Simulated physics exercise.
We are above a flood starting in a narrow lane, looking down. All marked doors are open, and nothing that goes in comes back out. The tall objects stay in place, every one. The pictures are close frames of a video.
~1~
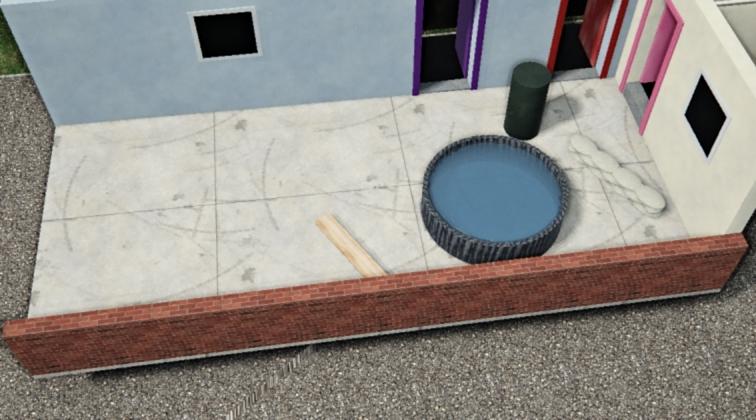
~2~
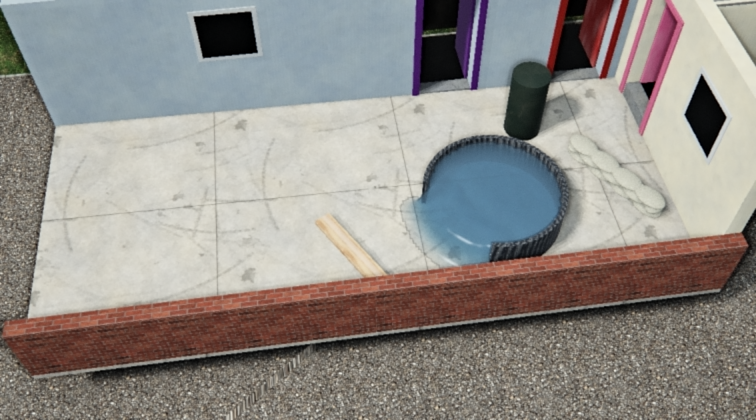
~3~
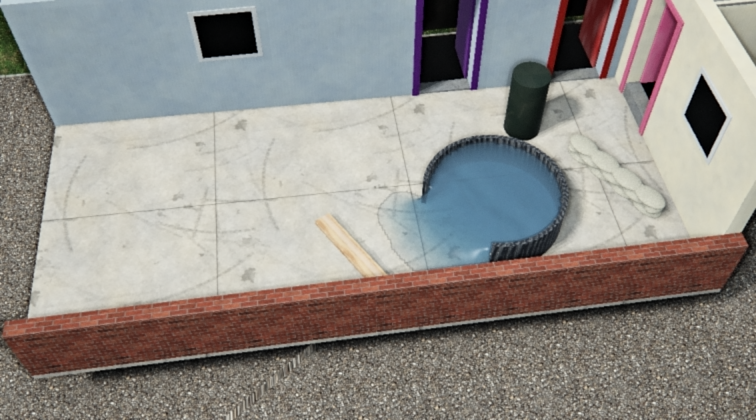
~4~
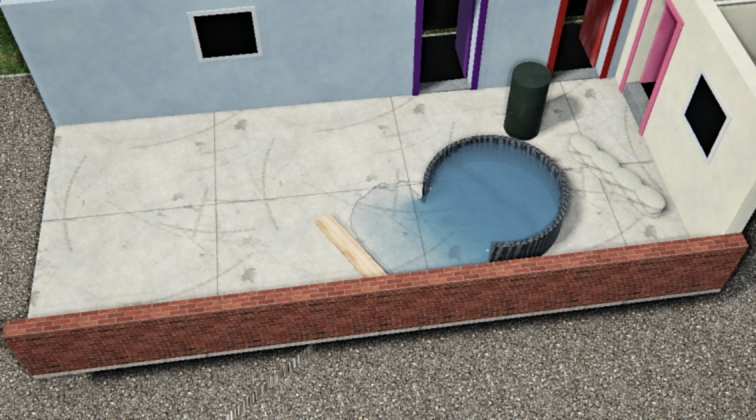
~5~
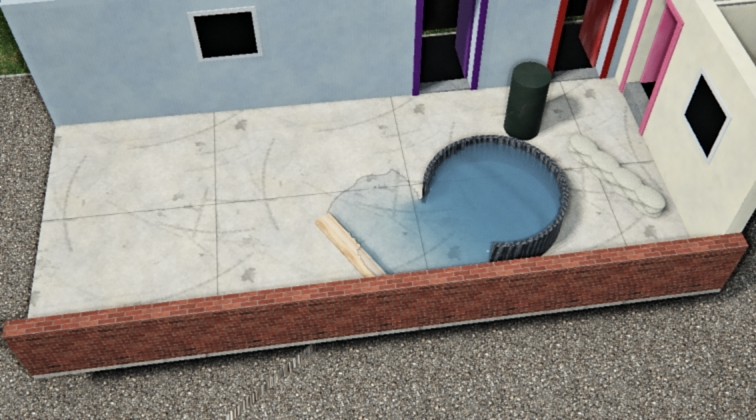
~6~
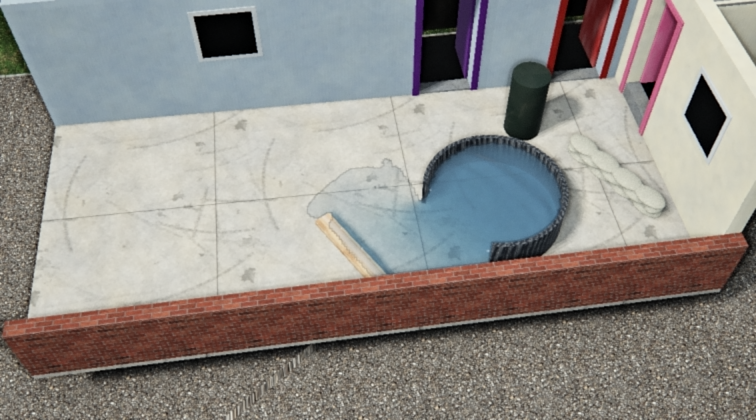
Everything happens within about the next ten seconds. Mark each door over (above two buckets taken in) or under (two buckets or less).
Red door: Under. Pink door: Under. Purple door: Under.
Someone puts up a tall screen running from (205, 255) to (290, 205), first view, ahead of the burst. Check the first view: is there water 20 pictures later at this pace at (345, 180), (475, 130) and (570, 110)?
Taking the points in order - wetted, unwetted, unwetted.
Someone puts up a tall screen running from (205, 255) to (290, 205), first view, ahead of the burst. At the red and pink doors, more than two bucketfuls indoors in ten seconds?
After that, red remains below, pink remains below.
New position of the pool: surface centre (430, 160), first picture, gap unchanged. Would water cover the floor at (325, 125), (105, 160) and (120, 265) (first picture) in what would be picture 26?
I'd say still dry for the first, swamped for the second and swamped for the third.
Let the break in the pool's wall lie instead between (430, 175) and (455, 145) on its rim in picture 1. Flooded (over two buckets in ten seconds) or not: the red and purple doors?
The red door falls short and the purple door tops the limit.
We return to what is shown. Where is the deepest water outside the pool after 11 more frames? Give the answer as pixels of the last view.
My best guess is roughly (399, 291).
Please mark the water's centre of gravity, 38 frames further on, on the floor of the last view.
My pick is pixel (388, 195).
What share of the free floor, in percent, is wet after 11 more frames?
Roughly 35 percent, I reckon.
A moment on, water covers 20 % of the floor; the red door not reached, the pink door not reached, the purple door not reached.
Next, water covers 35 % of the floor; the red door not reached, the pink door not reached, the purple door not reached.
Then, water covers 60 % of the floor; the red door not reached, the pink door not reached, the purple door not reached.
Later, water covers 80 % of the floor; the red door wet at the sill, nothing in, the pink door wet at the sill, nothing in, the purple door wet at the sill, nothing in.
In the end, water covers 80 % of the floor; the red door under two buckets in, the pink door wet at the sill, nothing in, the purple door wet at the sill, nothing in.
